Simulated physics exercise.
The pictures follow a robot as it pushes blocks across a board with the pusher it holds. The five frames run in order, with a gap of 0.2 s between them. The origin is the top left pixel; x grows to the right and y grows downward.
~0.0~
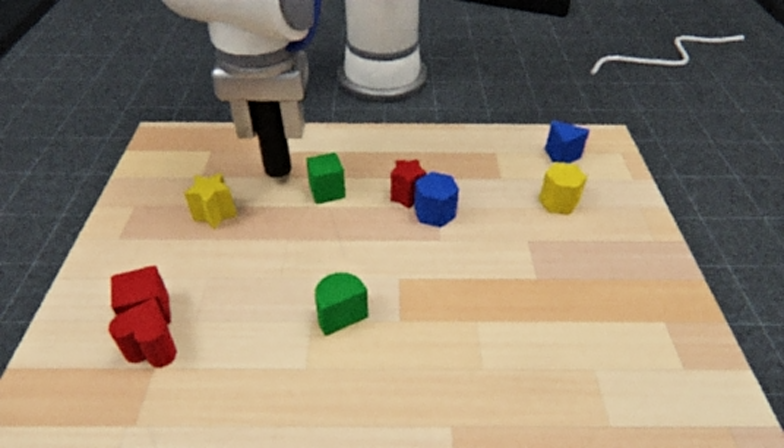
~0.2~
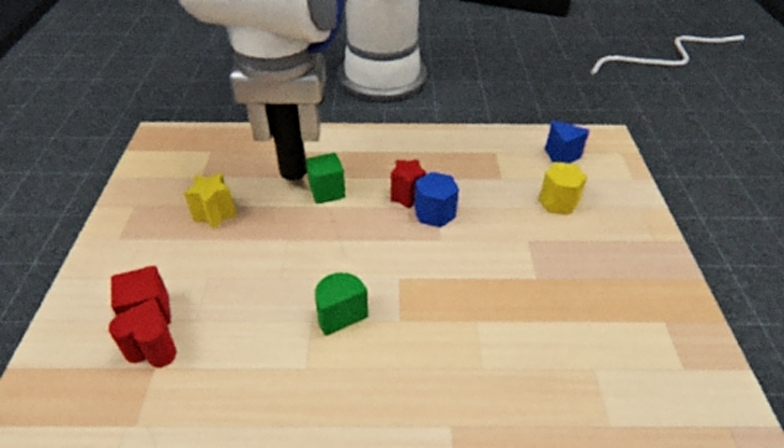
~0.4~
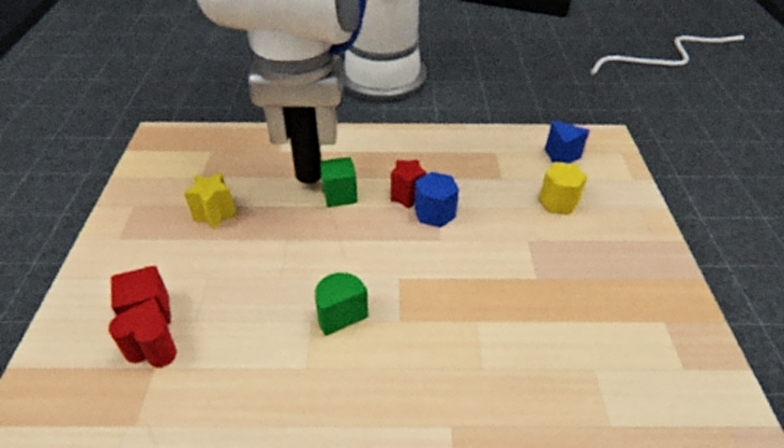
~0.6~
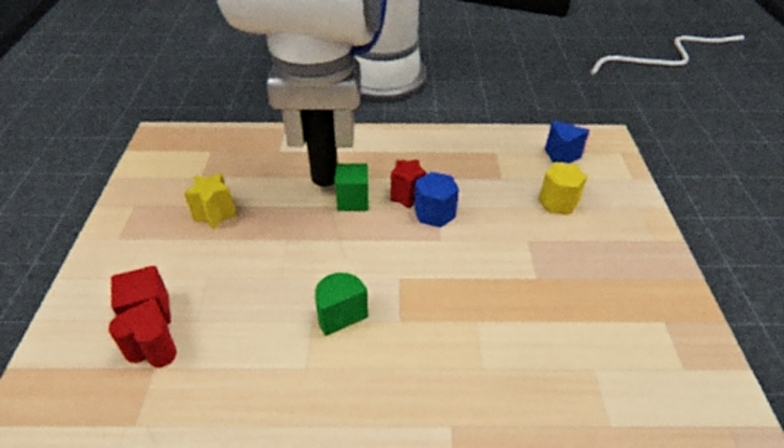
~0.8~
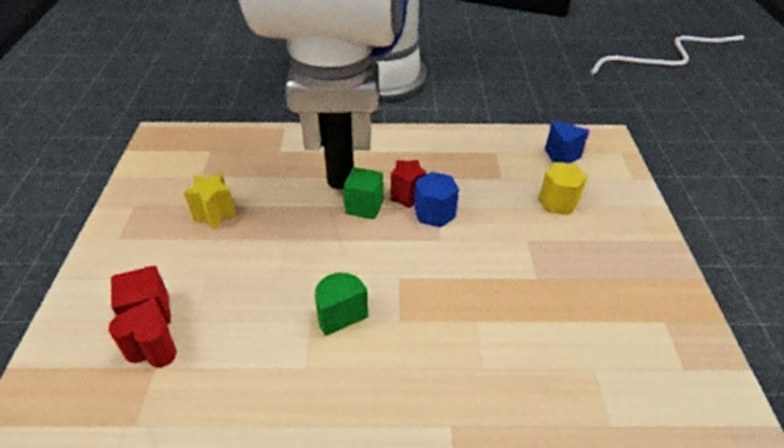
On a wooden tabletop, a robot arm with a black tip moving right and pushing a green cube a short way rightward.
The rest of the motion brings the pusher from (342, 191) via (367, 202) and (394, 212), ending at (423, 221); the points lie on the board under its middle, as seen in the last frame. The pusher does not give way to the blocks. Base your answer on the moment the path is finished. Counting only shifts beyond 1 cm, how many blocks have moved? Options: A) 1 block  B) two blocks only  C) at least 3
B (two blocks only)
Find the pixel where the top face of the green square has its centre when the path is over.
In the picture, it is at (401, 210).
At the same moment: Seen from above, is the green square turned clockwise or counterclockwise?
Looking down on the board, it turns clockwise.
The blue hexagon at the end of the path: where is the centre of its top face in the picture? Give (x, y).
The blue hexagon ends near (459, 187).
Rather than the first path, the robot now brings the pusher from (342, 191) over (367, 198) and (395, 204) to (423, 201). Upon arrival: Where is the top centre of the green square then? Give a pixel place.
Its top centre is at about (390, 197).
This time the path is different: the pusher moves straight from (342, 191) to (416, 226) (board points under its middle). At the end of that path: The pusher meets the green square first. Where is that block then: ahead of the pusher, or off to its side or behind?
It will get left beside or behind the pusher.
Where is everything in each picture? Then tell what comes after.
In the first picture, tip of the pusher (278, 169), middles of tops, green square (325, 164), red star-shaped block (408, 169), blue hexagon (438, 185).
In the second picture, pusher (294, 172), nothing pushed.
In the third picture, pusher (309, 175), green square (338, 168).
In the fourth picture, pusher (325, 178), green square (352, 173).
In the fifth picture, pusher (341, 181), green square (364, 179), red star-shaped block (408, 169), blue hexagon (438, 185).
On the path given first. One third of the way, pusher (367, 192); green square (381, 193), turned 35° clockwise.
Two thirds of the way, pusher (394, 202); green square (398, 206), turned 80° clockwise; red star-shaped block (413, 168).
At the end, pusher (424, 211); green square (401, 210), turned 95° clockwise; red star-shaped block (413, 168); blue hexagon (459, 187), turned 15° anticlockwise.
